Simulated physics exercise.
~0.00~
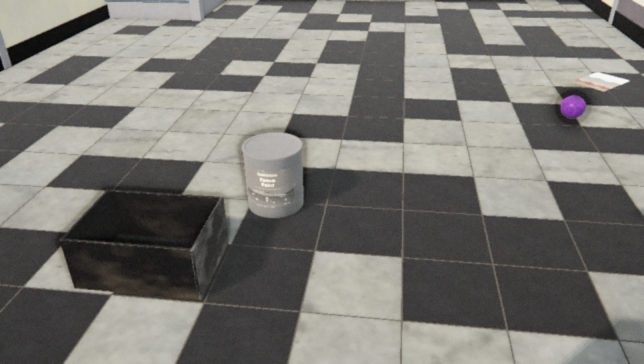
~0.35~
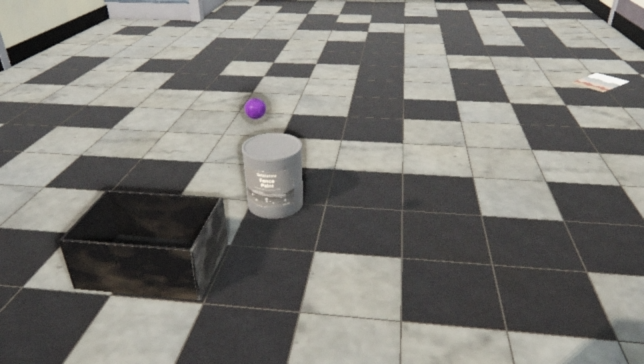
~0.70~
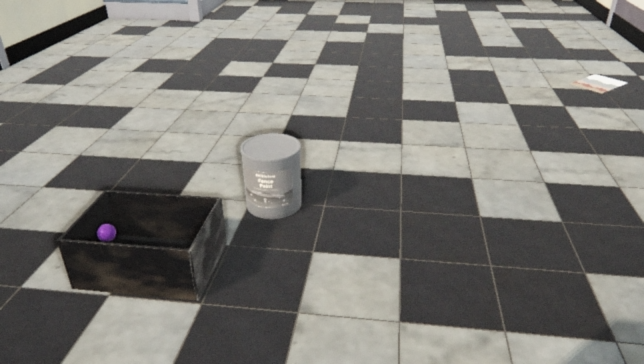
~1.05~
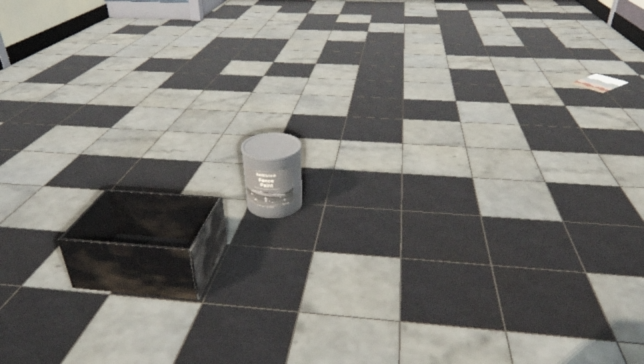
A small purple onion, looking like a round ball, flies across a room with a floor of dark and pale checkered tiles, seen from above by a slightly swaying camera. An open black box sits at the lower left, with a grey pail just to its right and a flat pale object lying at the far right. The onion starts at the upper right, moves left until it is above the pail, then drops down and left to the box. Finally it is out of sight inside the box, while the pail stays standing in its place.
